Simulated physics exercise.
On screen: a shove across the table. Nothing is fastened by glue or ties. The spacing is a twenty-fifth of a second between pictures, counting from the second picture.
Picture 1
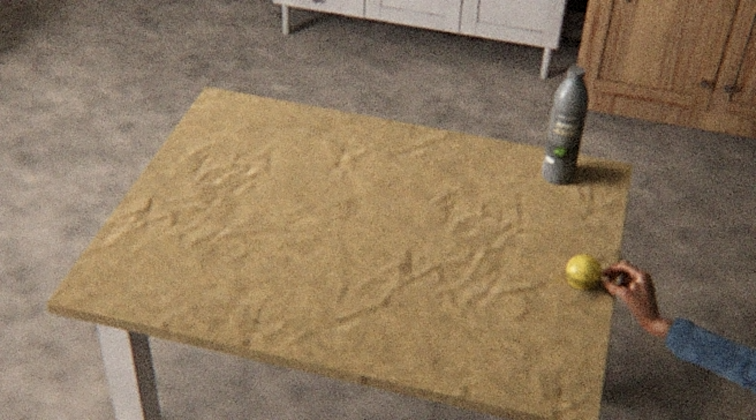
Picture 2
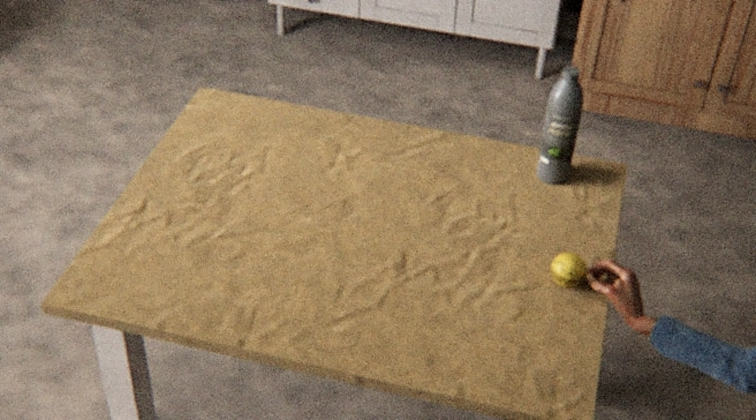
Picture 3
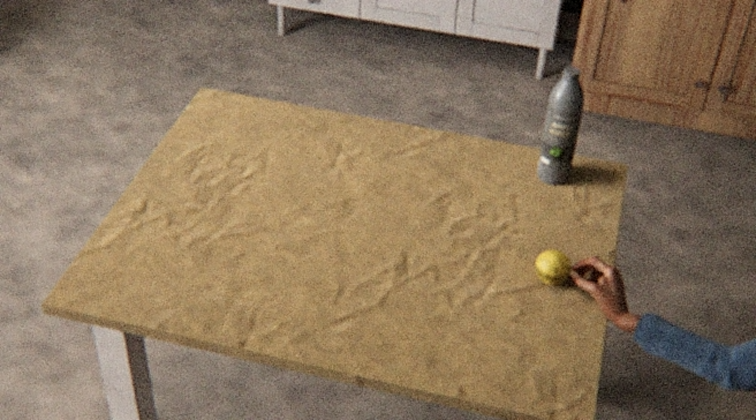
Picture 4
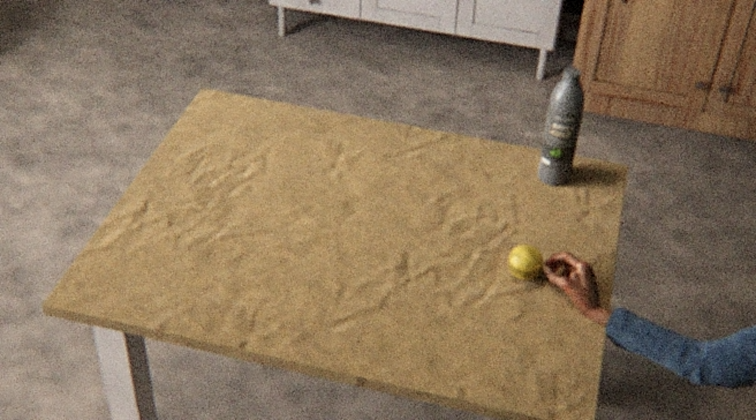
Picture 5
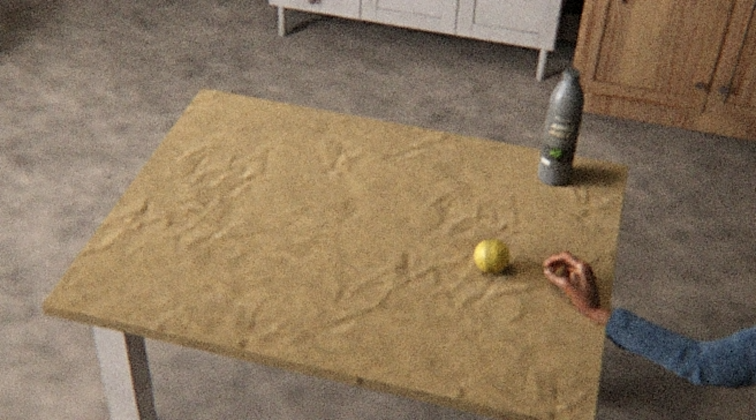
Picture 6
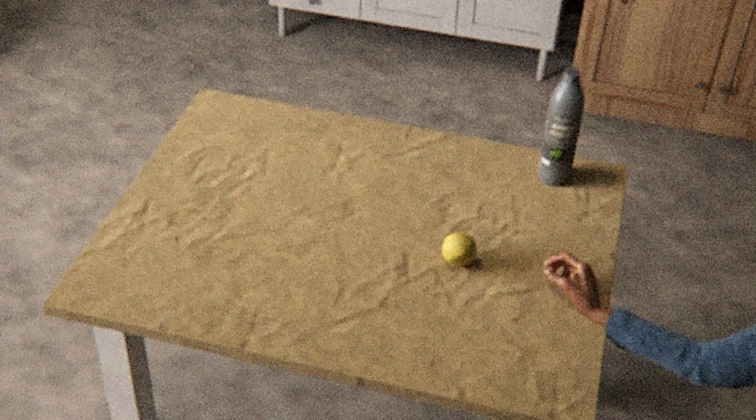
A hand in a blue sleeve pushed a yellow ball leftward from the right side of a tan table, then stayed back as the ball rolled farther left, with a gray bottle standing behind.
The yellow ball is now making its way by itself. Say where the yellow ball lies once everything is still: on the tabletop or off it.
I expect it to leave the table.
Then, 0.30 s on from there, yellow ball shifted well along near (233, 204).
Then, 0.70 s on from there, yellow ball now off the table.
In the end, off the table, yellow ball.
